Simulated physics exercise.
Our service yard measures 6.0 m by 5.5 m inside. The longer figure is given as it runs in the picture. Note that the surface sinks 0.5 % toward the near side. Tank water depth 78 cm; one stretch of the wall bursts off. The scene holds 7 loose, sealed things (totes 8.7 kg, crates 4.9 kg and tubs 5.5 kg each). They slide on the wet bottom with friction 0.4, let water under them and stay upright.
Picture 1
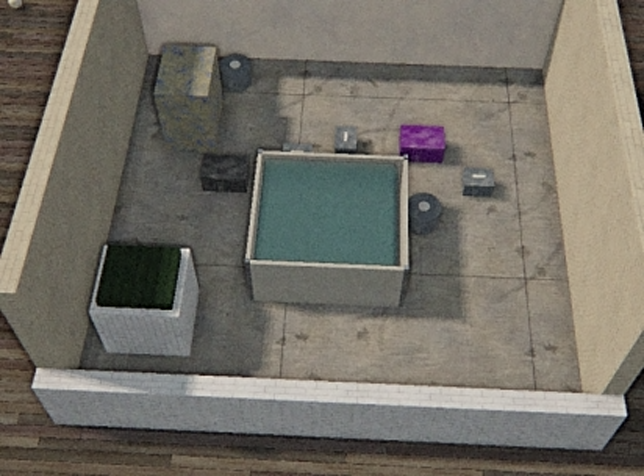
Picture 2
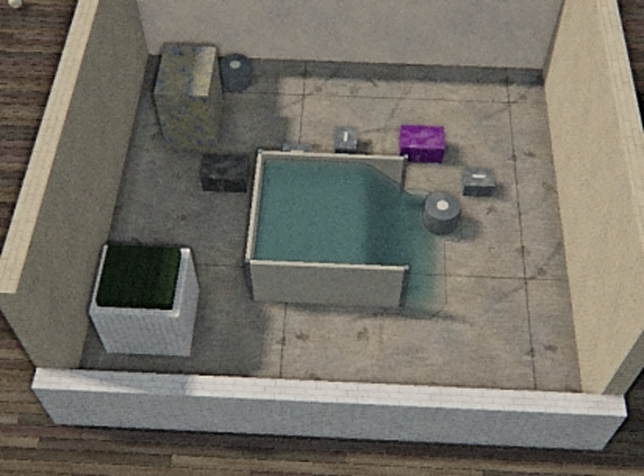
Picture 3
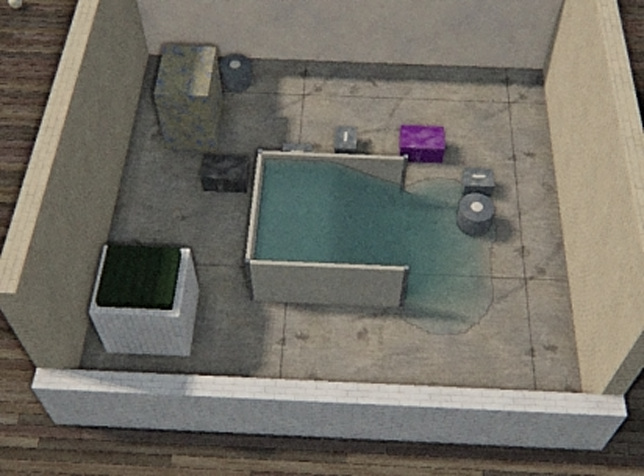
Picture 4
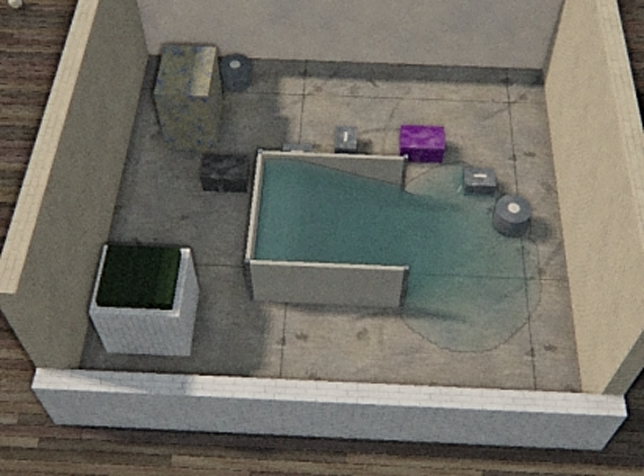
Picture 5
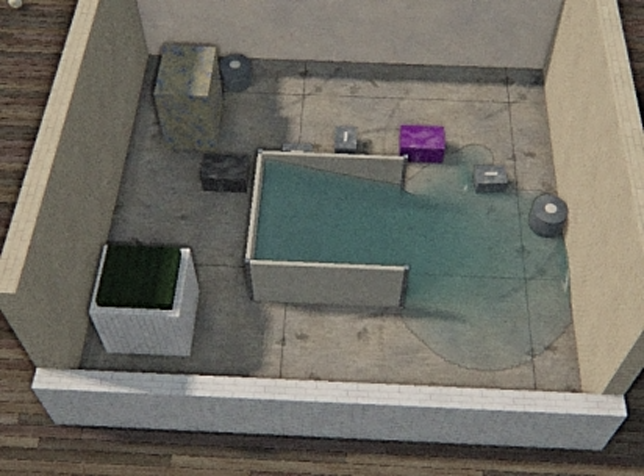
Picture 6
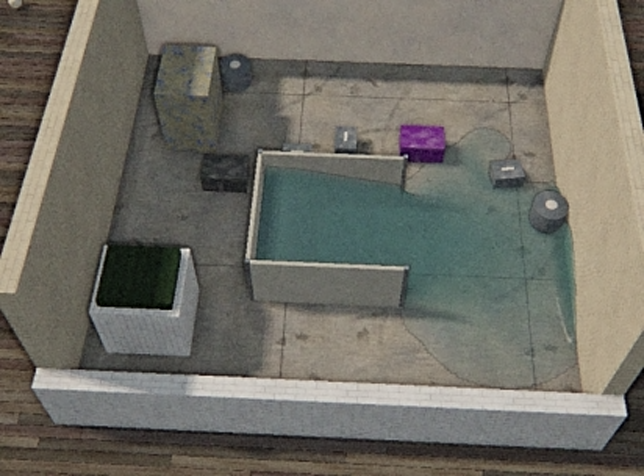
Water pouring through the open right side of a tank spreads across a walled yard, pushing a grey tub and small crate rightward.
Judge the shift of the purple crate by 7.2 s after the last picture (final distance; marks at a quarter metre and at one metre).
Displaced partway.
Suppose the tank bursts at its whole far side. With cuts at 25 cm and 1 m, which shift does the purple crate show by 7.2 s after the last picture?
The purple crate simply gets swept away.
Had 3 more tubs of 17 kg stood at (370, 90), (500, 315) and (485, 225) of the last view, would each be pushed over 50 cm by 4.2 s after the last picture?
The first one ends up beyond that, the second beyond that, the third beyond that.
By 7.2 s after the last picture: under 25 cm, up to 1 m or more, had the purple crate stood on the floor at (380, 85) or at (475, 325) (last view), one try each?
Run 1: It is pushed far off. Run 2: It is pushed far off.
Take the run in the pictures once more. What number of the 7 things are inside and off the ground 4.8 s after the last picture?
My tally comes to 5.
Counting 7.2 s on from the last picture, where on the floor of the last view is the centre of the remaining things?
Mean position: Approximately (258, 155).
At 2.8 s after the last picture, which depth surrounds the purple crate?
Somewhere close to 2 cm.
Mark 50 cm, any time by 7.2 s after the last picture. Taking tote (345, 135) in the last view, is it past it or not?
The answer is that it fell shy of the limit.
Then, 0.9 s after the last picture the purple crate is near (423, 137), 0.0 m from its start, aground; 1 afloat.
Then, 2.8 s after the last picture the purple crate is near (417, 136), 0.1 m from its start, aground; 1 afloat.
Then, 4.8 s after the last picture the purple crate is near (388, 145), 0.5 m from its start, afloat; 5 afloat.
Then, 7.2 s after the last picture the purple crate is near (407, 153), 0.4 m from its start, afloat; 7 afloat.
